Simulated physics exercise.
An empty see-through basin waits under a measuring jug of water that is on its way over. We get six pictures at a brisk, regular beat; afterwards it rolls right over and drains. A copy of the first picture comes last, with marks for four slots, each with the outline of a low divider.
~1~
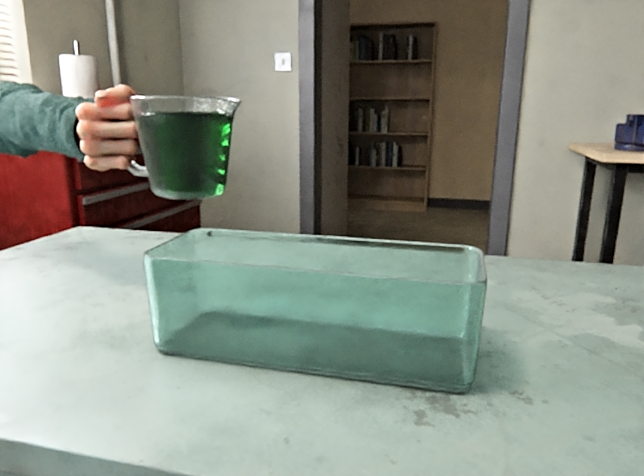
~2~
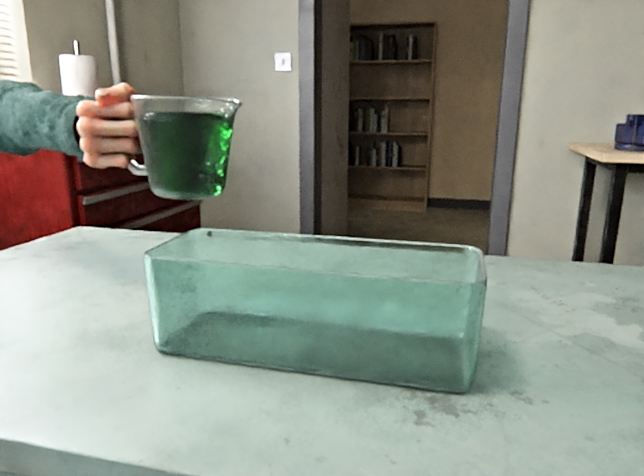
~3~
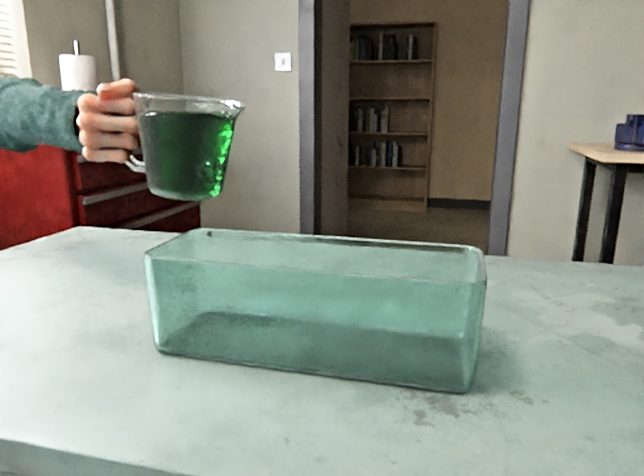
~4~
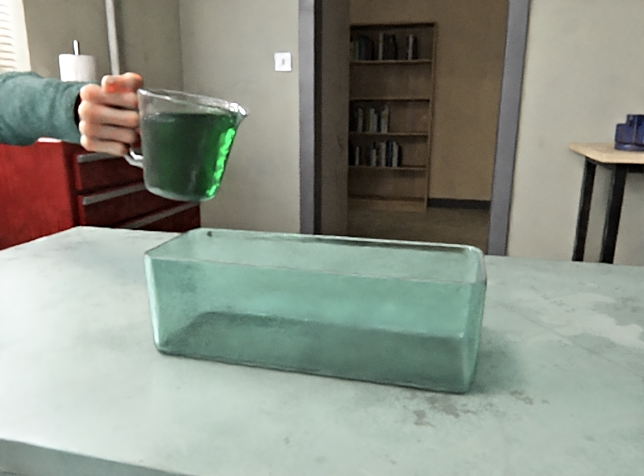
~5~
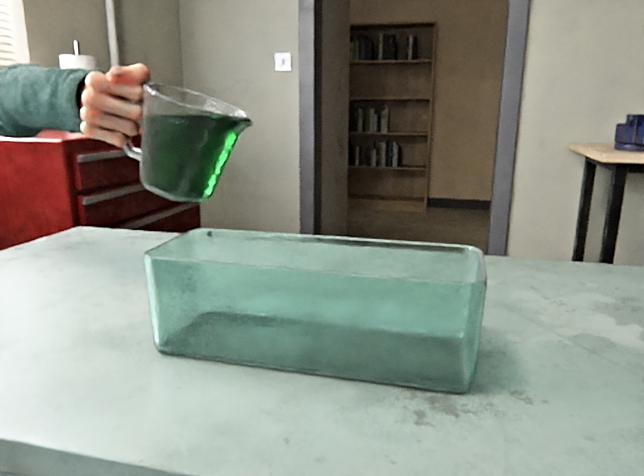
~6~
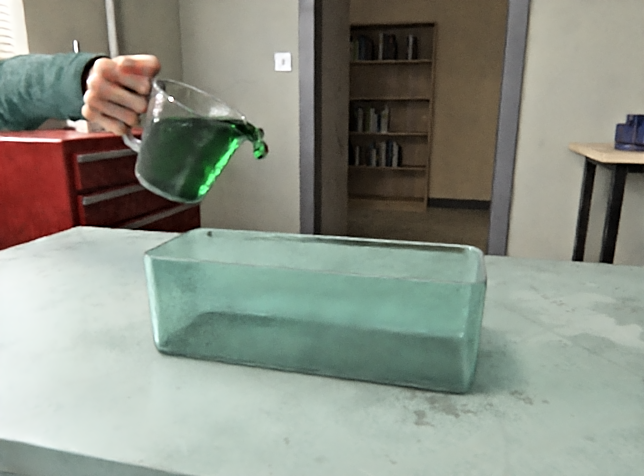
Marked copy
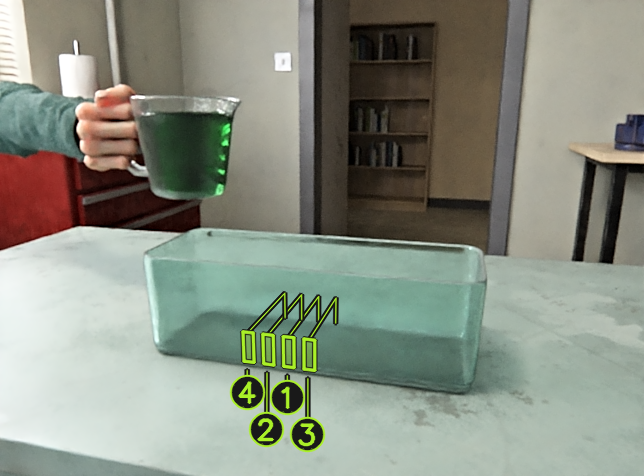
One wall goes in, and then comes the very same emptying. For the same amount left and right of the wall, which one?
I would pick position 1.
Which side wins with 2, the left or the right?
The right one.
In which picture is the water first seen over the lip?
Picture 6.
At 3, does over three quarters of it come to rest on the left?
Yes, it does.
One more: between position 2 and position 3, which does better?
2.
On the marked copy, 1 at (287, 375); 2 at (267, 372); 3 at (307, 378); 4 at (247, 370).
Choosing 1, about 50 % ends left of the wall and 49 % right of it.
Choosing 2, about 22 % ends left of the wall and 77 % right of it.
Choosing 3, about 87 % ends left of the wall and 12 % right of it.
Choosing 4, about 5 % ends left of the wall and 94 % right of it.
